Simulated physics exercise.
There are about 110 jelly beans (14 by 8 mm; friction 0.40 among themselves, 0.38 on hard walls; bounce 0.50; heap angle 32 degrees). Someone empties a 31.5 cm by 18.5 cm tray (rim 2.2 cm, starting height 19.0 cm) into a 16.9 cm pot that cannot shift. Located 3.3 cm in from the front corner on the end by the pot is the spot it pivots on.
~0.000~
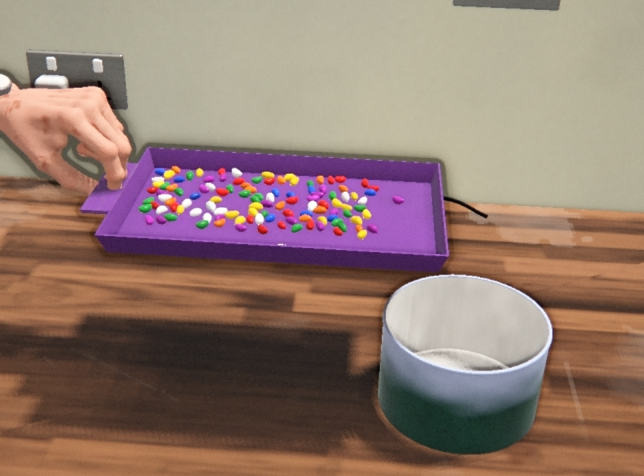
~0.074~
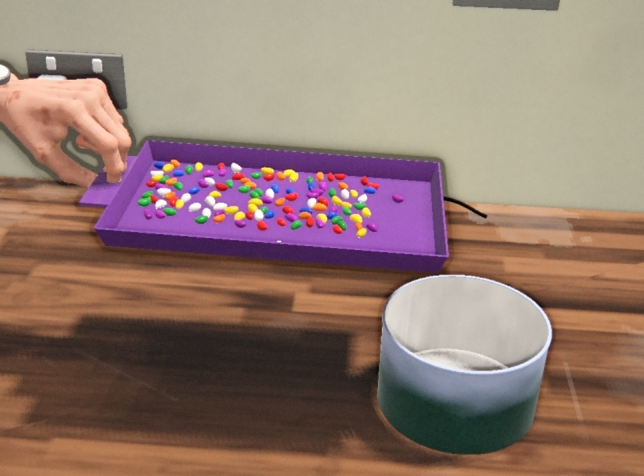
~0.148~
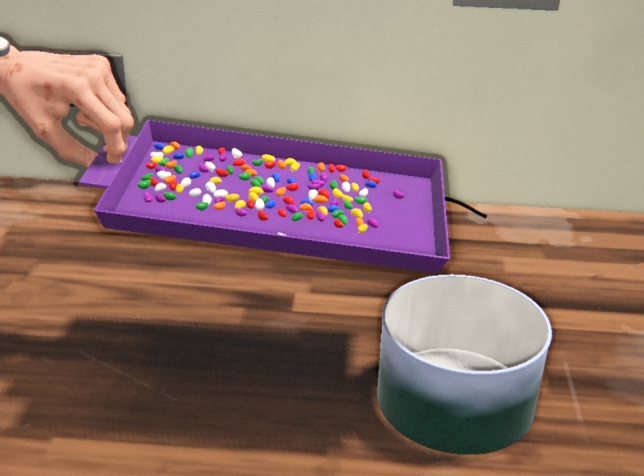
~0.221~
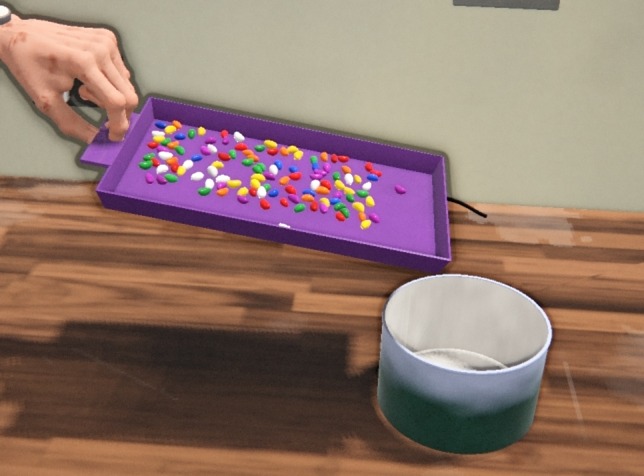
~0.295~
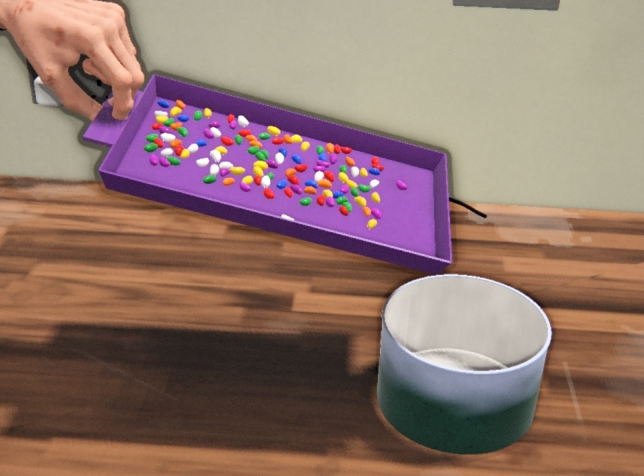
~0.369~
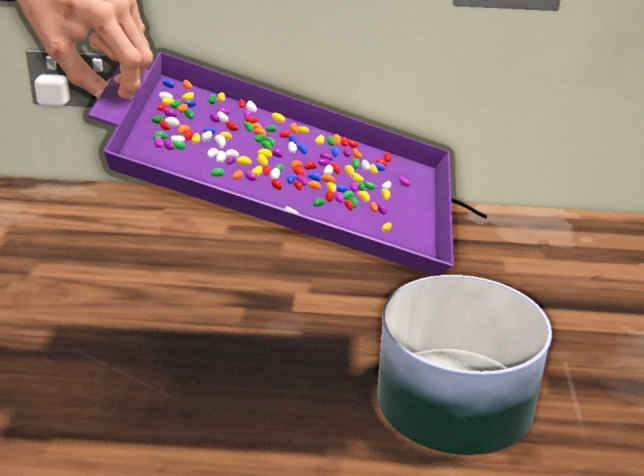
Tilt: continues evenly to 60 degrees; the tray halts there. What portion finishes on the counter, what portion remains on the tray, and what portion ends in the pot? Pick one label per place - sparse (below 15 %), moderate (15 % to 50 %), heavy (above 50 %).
Counter: Sparse; tray: Heavy; pot: Moderate.
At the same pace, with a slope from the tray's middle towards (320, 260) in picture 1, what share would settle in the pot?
Estimate: Some 5 per cent.
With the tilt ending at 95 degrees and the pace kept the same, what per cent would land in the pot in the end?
That would be around 95 percent.
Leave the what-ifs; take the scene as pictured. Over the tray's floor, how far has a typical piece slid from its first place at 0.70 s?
Displacement on the tray: About 10 cm.
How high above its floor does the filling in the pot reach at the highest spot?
It stands at some 1.0 cm.
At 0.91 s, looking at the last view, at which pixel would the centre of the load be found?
Roughly (443, 232).
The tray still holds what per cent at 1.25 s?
About 65%.
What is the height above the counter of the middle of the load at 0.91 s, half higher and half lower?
Around 22 cm up.
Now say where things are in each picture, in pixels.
The first picture shows tray tilt 0 degrees, front corners at (105, 231) and (440, 251); middle of the pieces at (267, 204); pot at (467, 320).
The second picture shows tray tilt 1 degrees, front corners at (104, 225) and (440, 252); middle of the pieces at (266, 200).
The third picture shows tray tilt 5 degrees, front corners at (104, 207) and (441, 253), lowest corner right front; middle of the pieces at (267, 189).
The fourth picture shows tray tilt 10 degrees, front corners at (106, 188) and (443, 254), lowest corner right front; middle of the pieces at (269, 176).
The fifth picture shows tray tilt 14 degrees, front corners at (109, 168) and (444, 256), lowest corner right front; middle of the pieces at (272, 164).
The sixth picture shows tray tilt 19 degrees, front corners at (114, 149) and (446, 258), lowest corner right front; middle of the pieces at (276, 153); pot at (466, 320). Its pace works out near 60 degrees a second.
Then, at 0.70 s, tilt 39 degrees; the tray holds 100 %, the pot 0 %.
After 0.91 s, tilt 52 degrees; the tray holds 95 %, the pot 0 %.
After 1.25 s, tilt 60 degrees; the tray holds 65 %, the pot 30 %.
At rest (2.1 s), counter 5 %, tray 65 %, pot 30 %.
